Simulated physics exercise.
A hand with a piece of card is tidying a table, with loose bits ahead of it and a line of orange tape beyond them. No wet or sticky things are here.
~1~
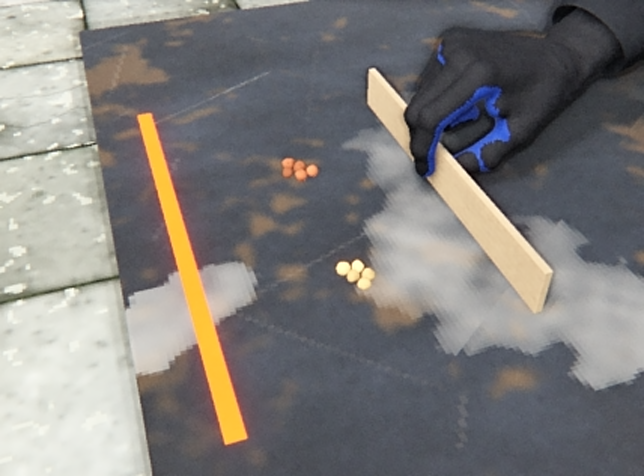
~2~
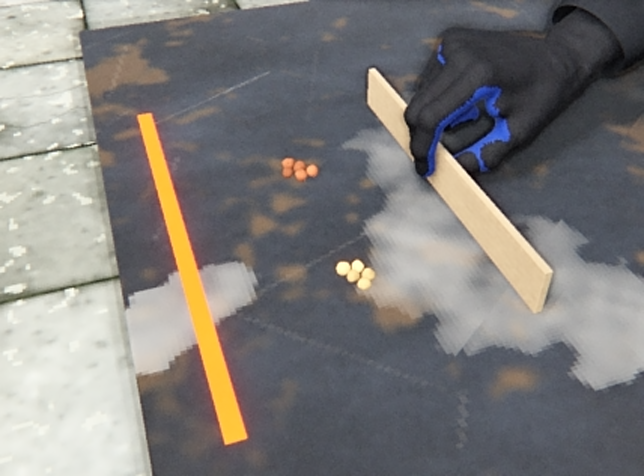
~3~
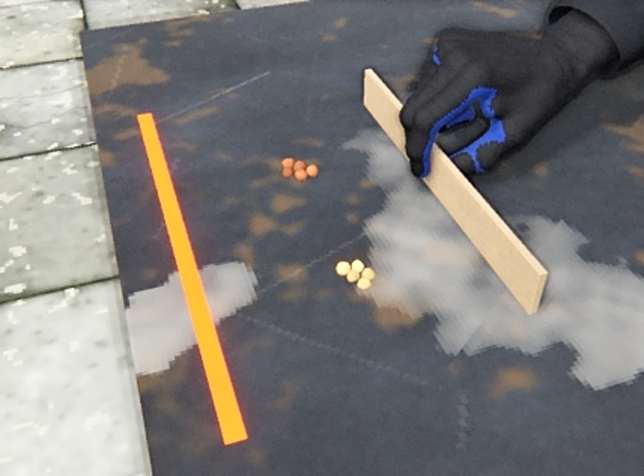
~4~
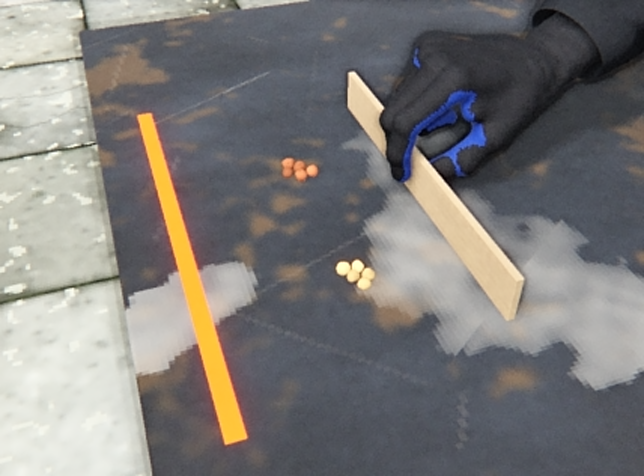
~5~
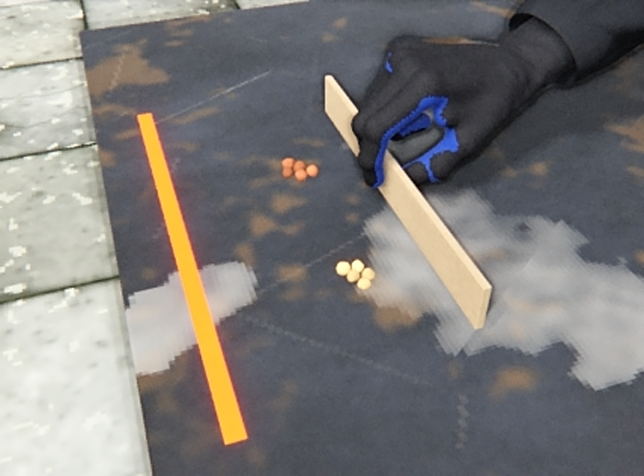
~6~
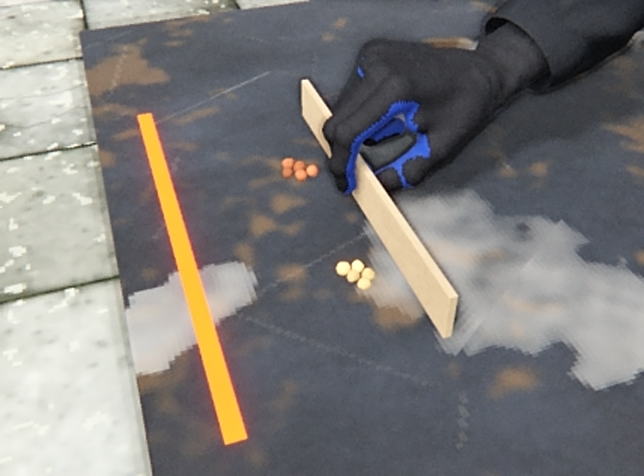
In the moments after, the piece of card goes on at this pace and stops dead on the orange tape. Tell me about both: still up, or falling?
Front handful does not fall, and as for the other one, Back handful does not fall.
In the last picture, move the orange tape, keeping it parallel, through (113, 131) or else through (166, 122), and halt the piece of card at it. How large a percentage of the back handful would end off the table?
About 100 % and 0 %.
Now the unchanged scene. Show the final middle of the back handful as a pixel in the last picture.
Roughly (146, 201).
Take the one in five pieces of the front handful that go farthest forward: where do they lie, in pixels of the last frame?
Centre close to (173, 311) px.
Then, 0.38 s after the last picture, piece of card still moving, near (263, 186); front handful all on the table, its front near (278, 295); back handful all on the table, its front near (232, 184).
Then, 0.79 s after the last picture, piece of card stopped at the orange tape; front handful all on the table, its front near (163, 323); back handful all on the table, its front near (137, 203).
Then, 1.07 s after the last picture, piece of card stopped at the orange tape; front handful all on the table, its front near (162, 323); back handful all on the table, its front near (136, 203).
At rest, piece of card stopped at the orange tape; front handful all on the table, its front near (162, 323); back handful all on the table, its front near (136, 203).
